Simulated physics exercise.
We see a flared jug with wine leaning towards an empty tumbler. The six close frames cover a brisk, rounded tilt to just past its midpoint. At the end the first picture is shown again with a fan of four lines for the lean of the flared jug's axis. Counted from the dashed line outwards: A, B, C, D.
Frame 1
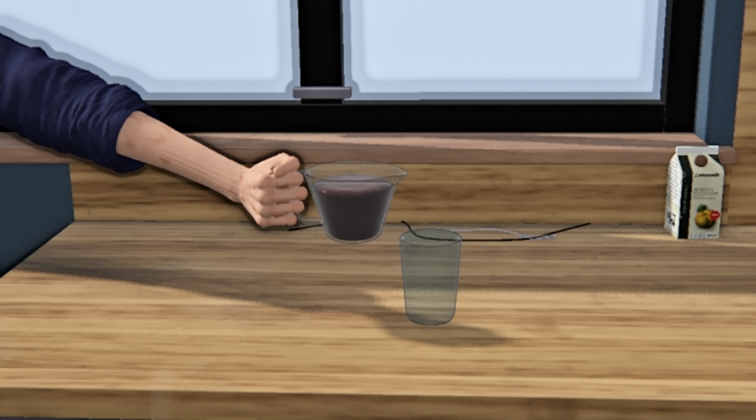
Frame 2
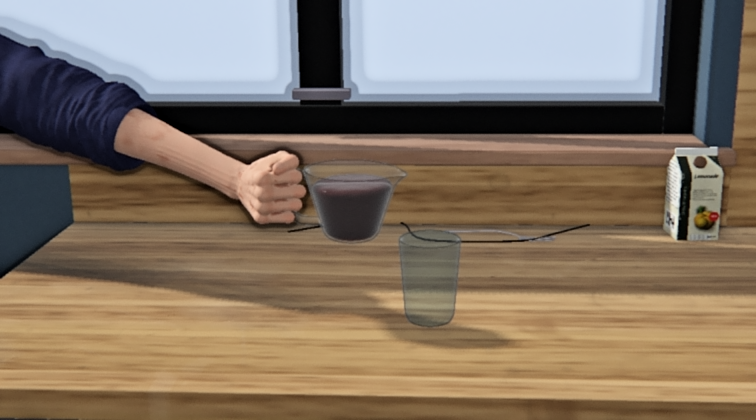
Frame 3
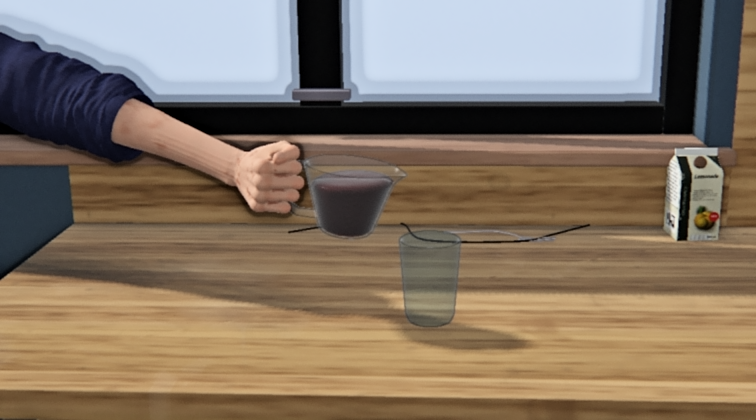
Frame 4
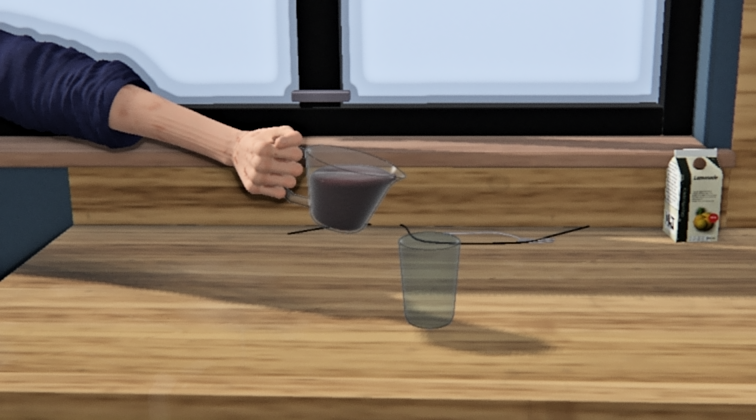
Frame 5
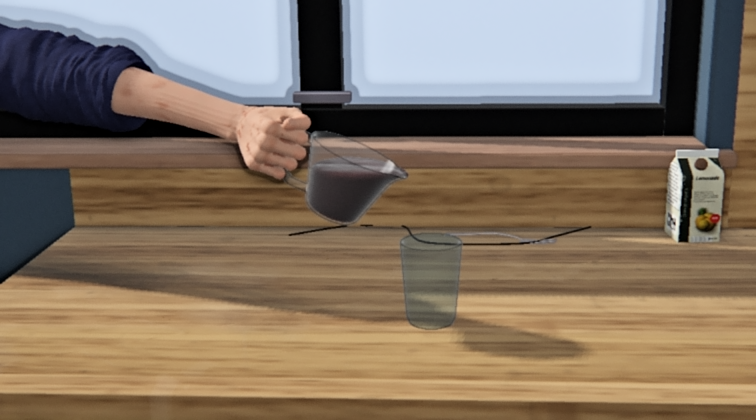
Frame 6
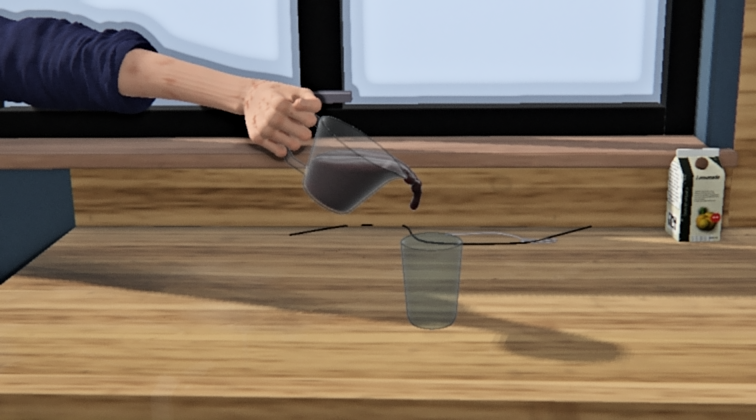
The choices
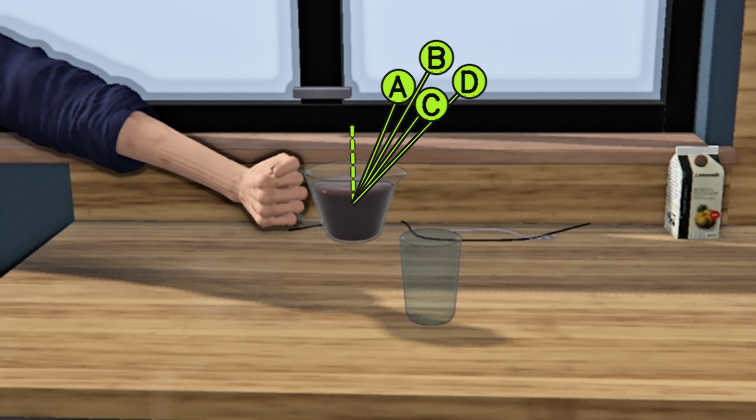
A hand lifted and gradually tilted a clear jug of dark wine to the right above an empty glass tumbler on a wooden counter, until a short dark trickle came over the lip.
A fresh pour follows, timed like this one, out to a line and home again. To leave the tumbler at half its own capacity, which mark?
Take D.
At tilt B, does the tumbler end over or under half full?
Under.
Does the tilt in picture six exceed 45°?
No, it does not.
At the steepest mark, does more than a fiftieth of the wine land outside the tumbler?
No, it does not.
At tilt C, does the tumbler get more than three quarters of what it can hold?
No.
On the marked copy, A at (395, 103); B at (428, 72); C at (418, 116); D at (457, 94).
Choosing A, the tumbler ends with about 9 % of what it can hold.
Choosing B, the tumbler ends with about 20 % of what it can hold.
Choosing C, the tumbler ends with about 34 % of what it can hold.
Choosing D, the tumbler ends with about 49 % of what it can hold.
